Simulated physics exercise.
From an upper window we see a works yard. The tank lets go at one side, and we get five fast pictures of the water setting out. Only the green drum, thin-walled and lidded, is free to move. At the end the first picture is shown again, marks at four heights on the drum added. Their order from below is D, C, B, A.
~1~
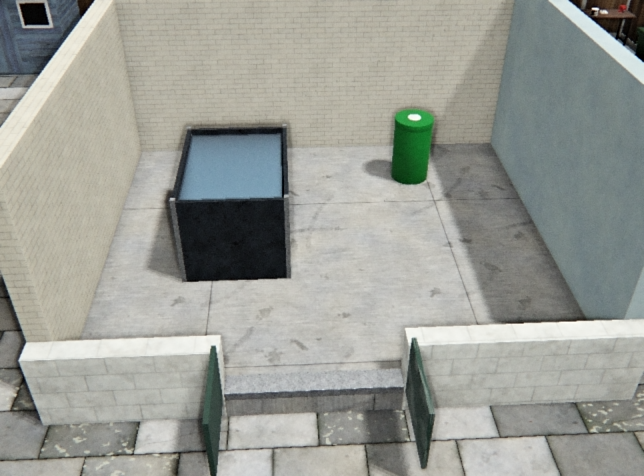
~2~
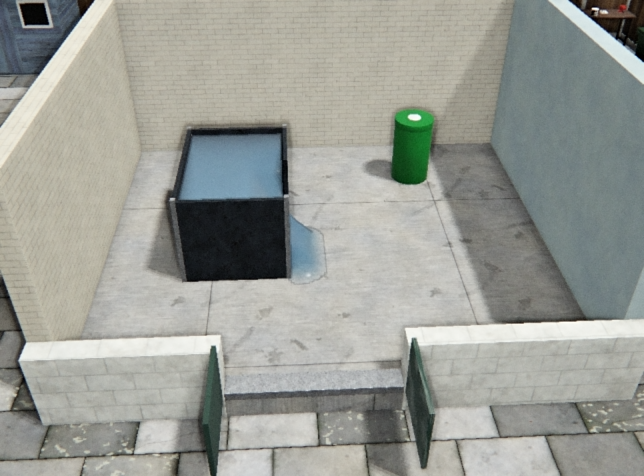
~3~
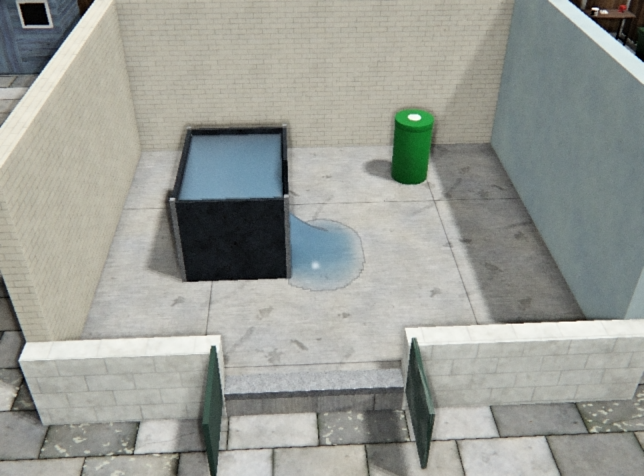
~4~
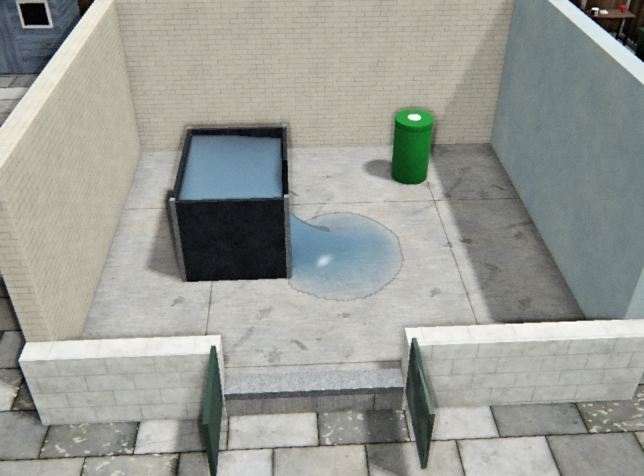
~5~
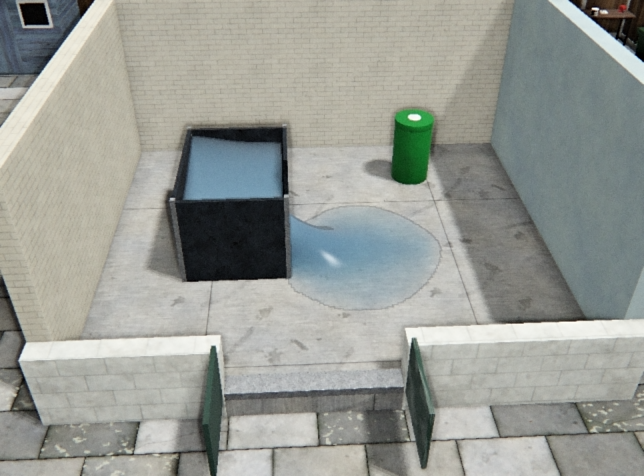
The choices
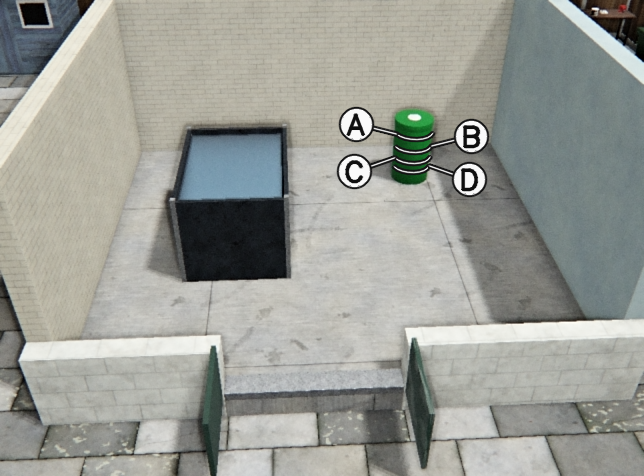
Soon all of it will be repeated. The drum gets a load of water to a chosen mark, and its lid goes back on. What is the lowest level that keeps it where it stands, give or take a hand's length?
Mark D just does it.
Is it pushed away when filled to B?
No, that is safe.
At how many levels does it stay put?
All of the four.
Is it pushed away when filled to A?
No.
On the marked copy, A at (416, 139); B at (415, 152); C at (414, 163); D at (413, 172); from the bottom up D, C, B, A.
If A is chosen, it does not move.
If B is chosen, it does not move.
If C is chosen, it does not move.
If D is chosen, it does not move.
